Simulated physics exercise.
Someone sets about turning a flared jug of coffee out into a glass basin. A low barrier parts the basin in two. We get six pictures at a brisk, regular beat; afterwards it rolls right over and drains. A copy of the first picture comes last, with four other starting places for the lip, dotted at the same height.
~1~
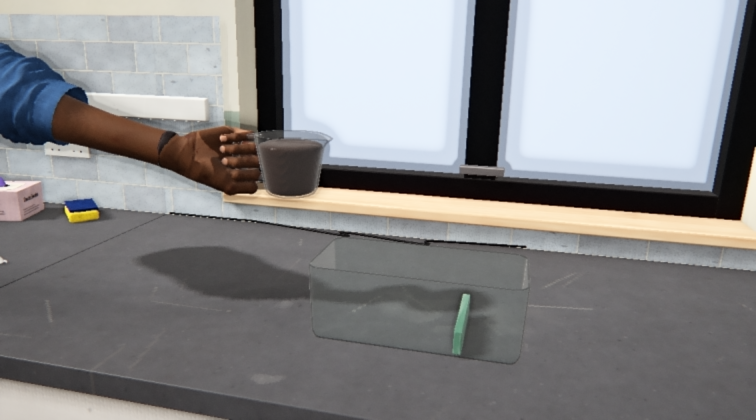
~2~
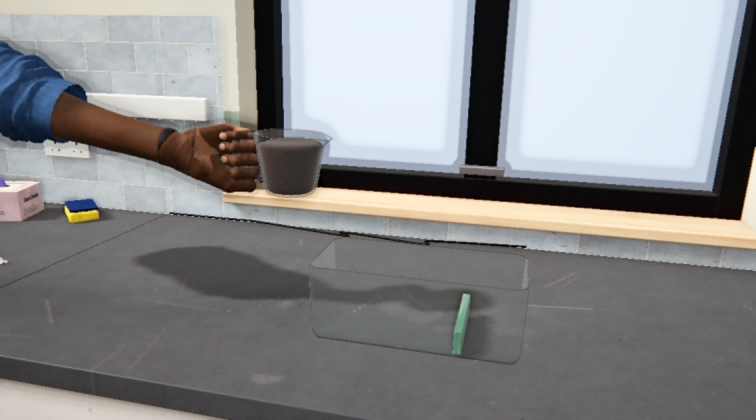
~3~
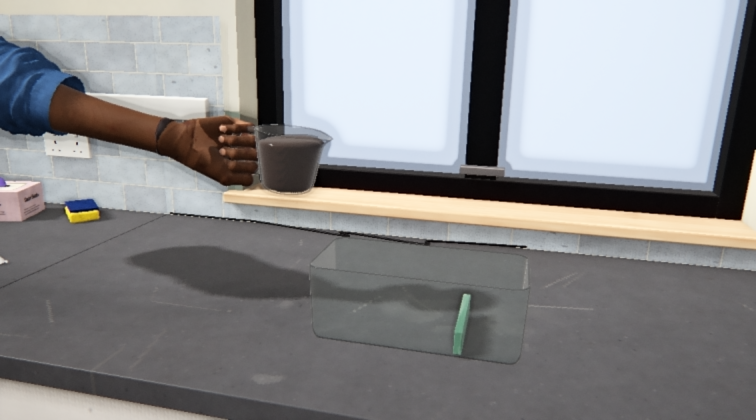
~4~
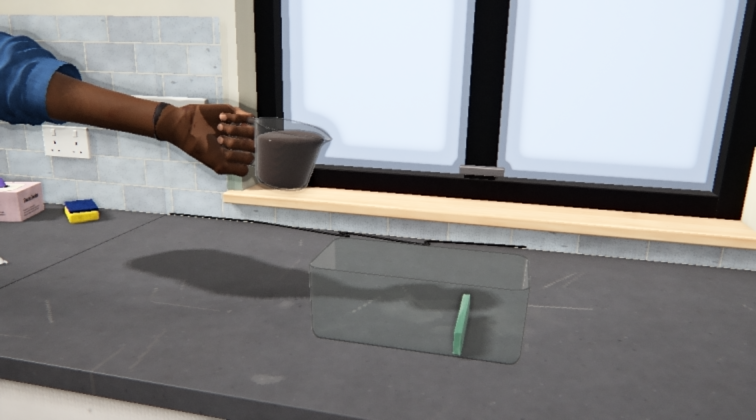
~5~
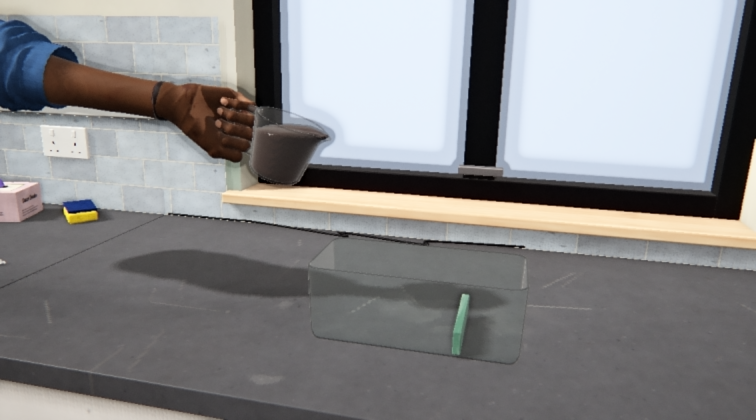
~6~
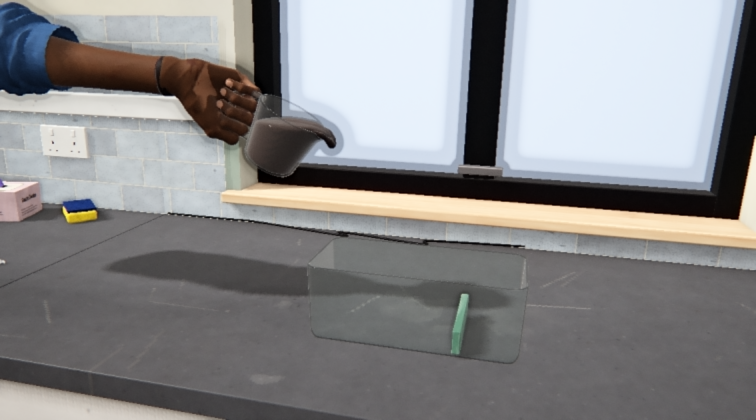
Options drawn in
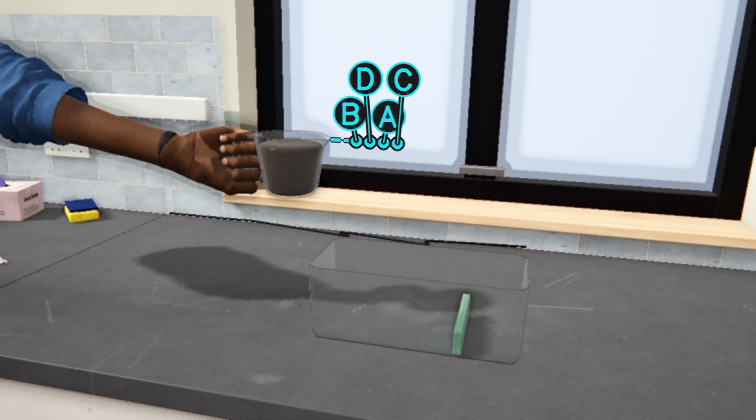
A hand held a flared jug of dark coffee above a glass basin with a low green barrier, then gradually tilted it to the right until the coffee just crept over the lip.
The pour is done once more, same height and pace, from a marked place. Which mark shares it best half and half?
C beats the others.
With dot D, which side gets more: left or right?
The left side.
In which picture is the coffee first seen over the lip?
Picture 6.
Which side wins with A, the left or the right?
More ends on the left.
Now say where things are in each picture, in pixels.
Upright, lip at (331, 139); basin from (312, 333) to (520, 363); top of the wall at (463, 312); nothing has left yet.
Upright, lip at (331, 139); nothing has left yet.
Tipped about 5°, lip at (331, 139); nothing has left yet.
Tipped about 11°, lip at (331, 139); nothing has left yet.
Tipped about 20°, lip at (329, 139); nothing has left yet.
Tipped about 30°, lip at (328, 139); coffee is over the lip, down to (332, 146).
On the marked copy, A at (383, 142); B at (356, 141); C at (397, 143); D at (369, 142).
Choosing A, about 86 % ends left of the wall and 10 % right of it; 3 % is lost outside.
Choosing B, about 87 % ends left of the wall and 10 % right of it; 3 % is lost outside.
Choosing C, about 53 % ends left of the wall and 44 % right of it; 3 % is lost outside.
Choosing D, about 86 % ends left of the wall and 9 % right of it; 6 % is lost outside.
